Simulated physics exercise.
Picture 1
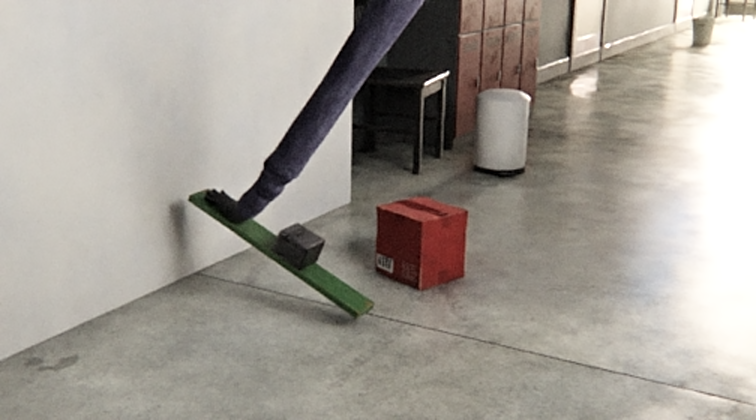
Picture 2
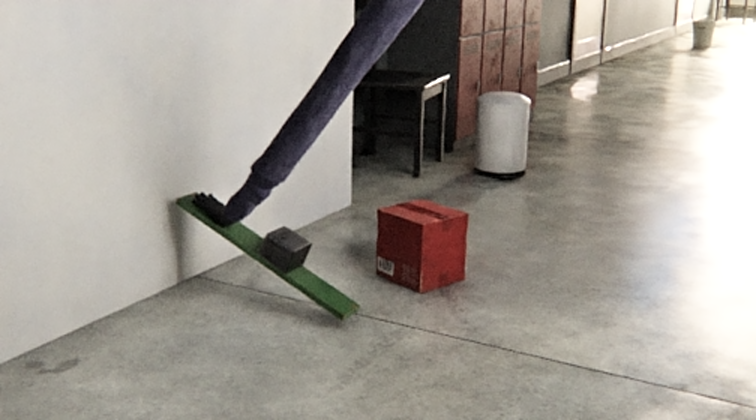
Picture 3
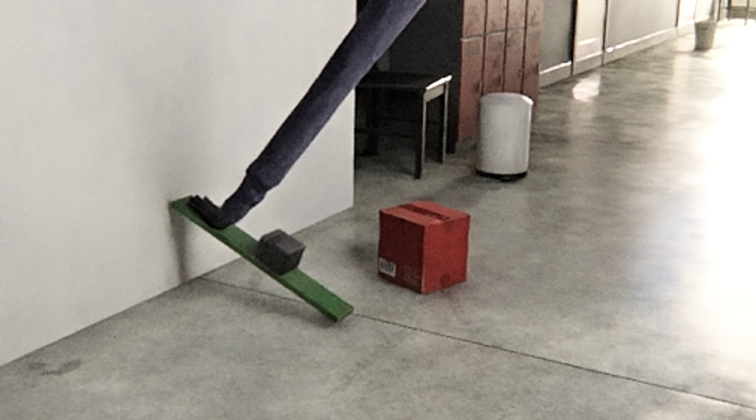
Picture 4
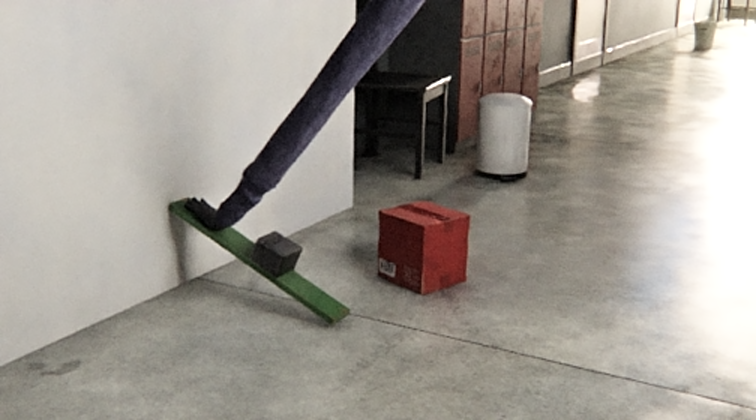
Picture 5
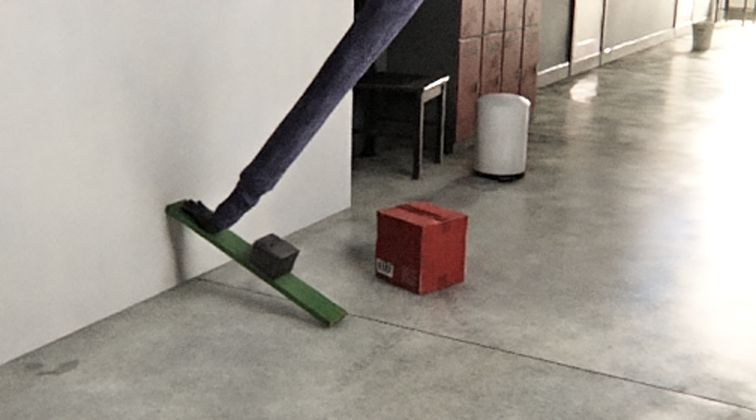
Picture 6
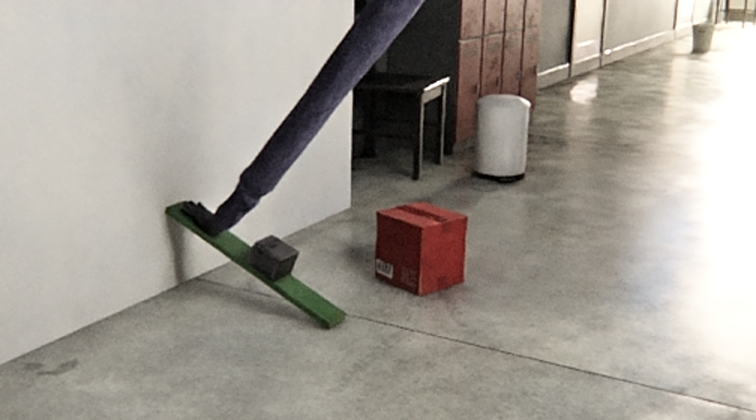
At first, a dark-sleeved arm holds a tilted green plank by its upper end near a bare wall, with a small dark block resting on it. The arm shifts the plank slightly left and a little down, the block moving with it, then keeps it nearly still, while the red box stays in place.
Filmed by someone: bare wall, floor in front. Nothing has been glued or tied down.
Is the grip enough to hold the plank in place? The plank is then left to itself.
No - my guess is it loses its footing.
Then, 0.30 s on from there, green plank leaning 18° more than when let go near (261, 295).
Then, 0.40 s on from there, green plank leaning 23° more than when let go near (262, 301).
In the end, moved from the start, green plank; red box unmoved. At the end, from the last picture's camera, green plank near (262, 303). The plank slips out.
